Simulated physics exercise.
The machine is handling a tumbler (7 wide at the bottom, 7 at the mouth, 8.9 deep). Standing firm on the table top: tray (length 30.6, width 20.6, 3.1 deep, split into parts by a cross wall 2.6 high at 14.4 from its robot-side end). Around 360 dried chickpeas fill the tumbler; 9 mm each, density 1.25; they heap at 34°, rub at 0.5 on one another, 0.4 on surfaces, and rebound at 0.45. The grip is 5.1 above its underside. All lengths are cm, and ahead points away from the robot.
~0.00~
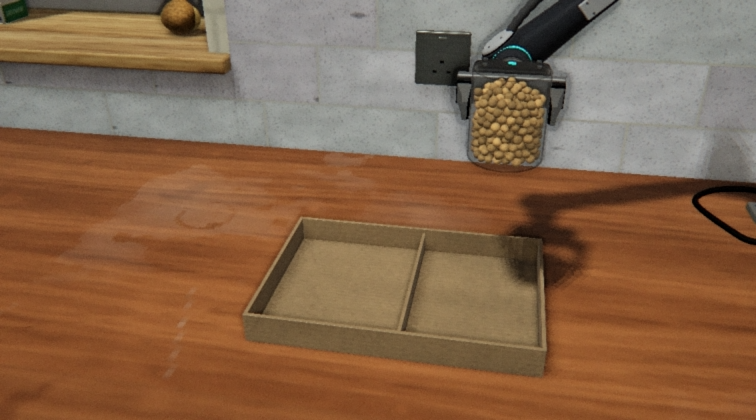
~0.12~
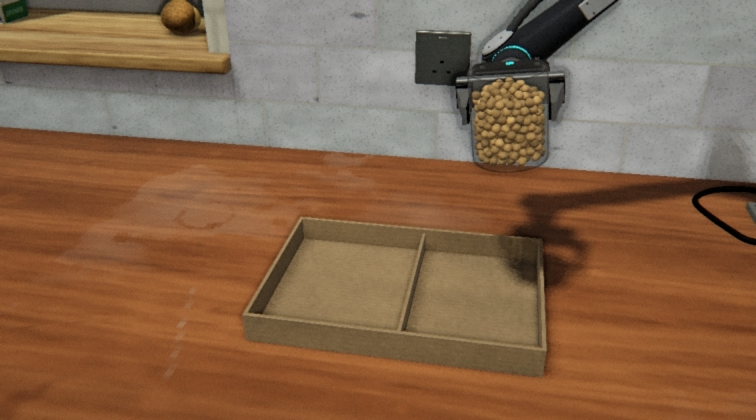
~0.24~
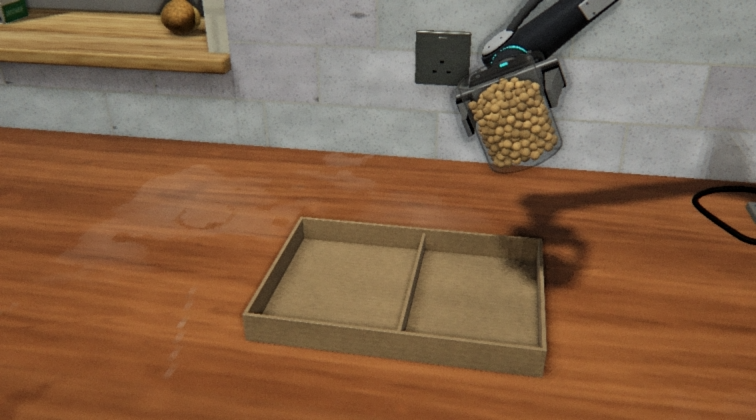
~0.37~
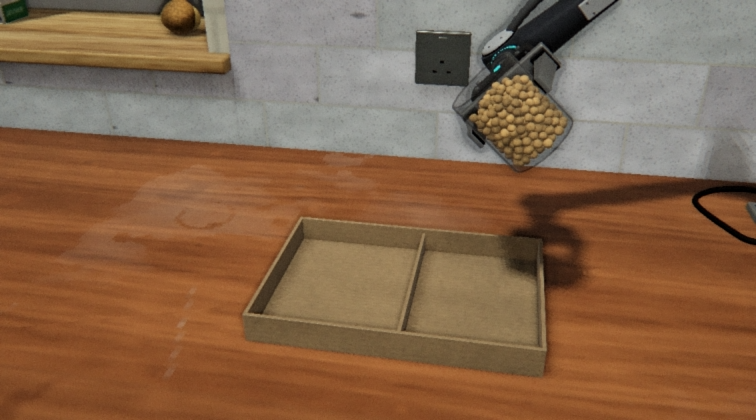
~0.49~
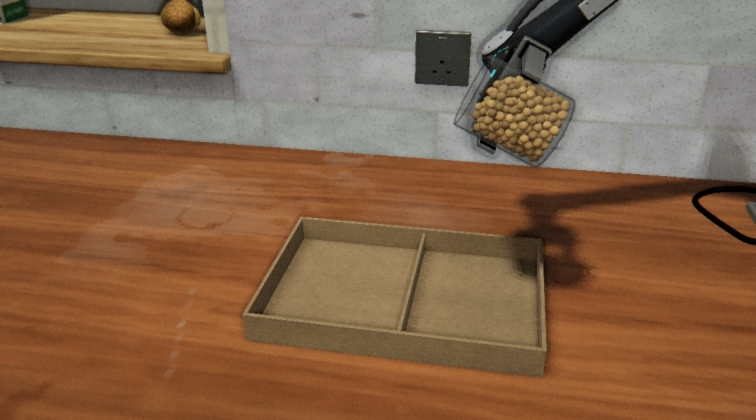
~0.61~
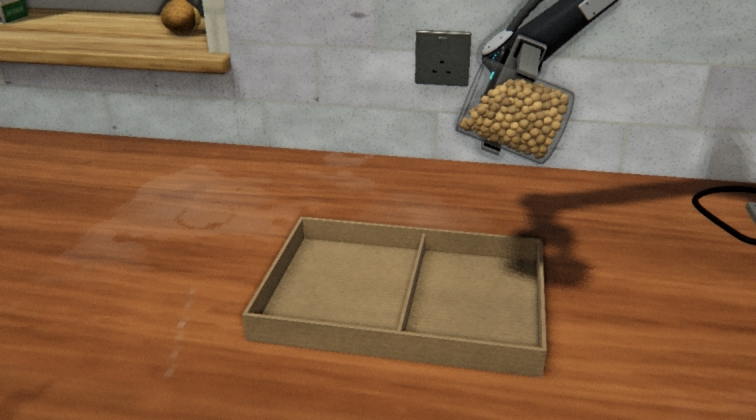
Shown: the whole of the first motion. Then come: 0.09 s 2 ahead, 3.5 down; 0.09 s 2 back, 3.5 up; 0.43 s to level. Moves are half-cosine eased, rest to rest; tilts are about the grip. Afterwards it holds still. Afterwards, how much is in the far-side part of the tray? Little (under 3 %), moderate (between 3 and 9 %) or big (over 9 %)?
In the far-side part of the tray the share is moderate, between 3 and 9 %.
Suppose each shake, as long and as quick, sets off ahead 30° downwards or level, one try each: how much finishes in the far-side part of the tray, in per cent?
Some 10 and 30 per cent.
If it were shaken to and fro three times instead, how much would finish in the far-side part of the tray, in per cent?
It would be near 15 per cent.
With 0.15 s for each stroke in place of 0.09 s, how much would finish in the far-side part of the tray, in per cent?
In that case some 0 per cent.
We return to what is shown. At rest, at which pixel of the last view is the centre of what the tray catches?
Near (366, 287).
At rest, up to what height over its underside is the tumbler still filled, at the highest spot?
Some 8.5 cm.
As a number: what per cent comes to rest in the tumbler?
Roughly 95 per cent.
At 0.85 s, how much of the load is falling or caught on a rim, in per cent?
Roughly 5 per cent.
After 0.85 s, tilted 67° forward, highest piece 26 above the table; 348 in the tumbler, 17 in flight or on a rim.
After 1.10 s, tilted 13° forward, highest piece 27 above the table; 341 in the tumbler, 17 in the far-side part, 5 in the robot-side part, 2 in flight or on a rim.
After 1.42 s, level, highest piece 27 above the table; 341 in the tumbler, 17 in the far-side part, 6 in the robot-side part, 1 on the table or floor.
After 2.47 s, level, highest piece 27 above the table; 341 in the tumbler, 17 in the far-side part, 6 in the robot-side part, 1 on the table or floor.
At rest, 341 in the tumbler, 17 in the far-side part, 6 in the robot-side part, 1 on the table or floor. That is 5 % in the far-side part of the tray.
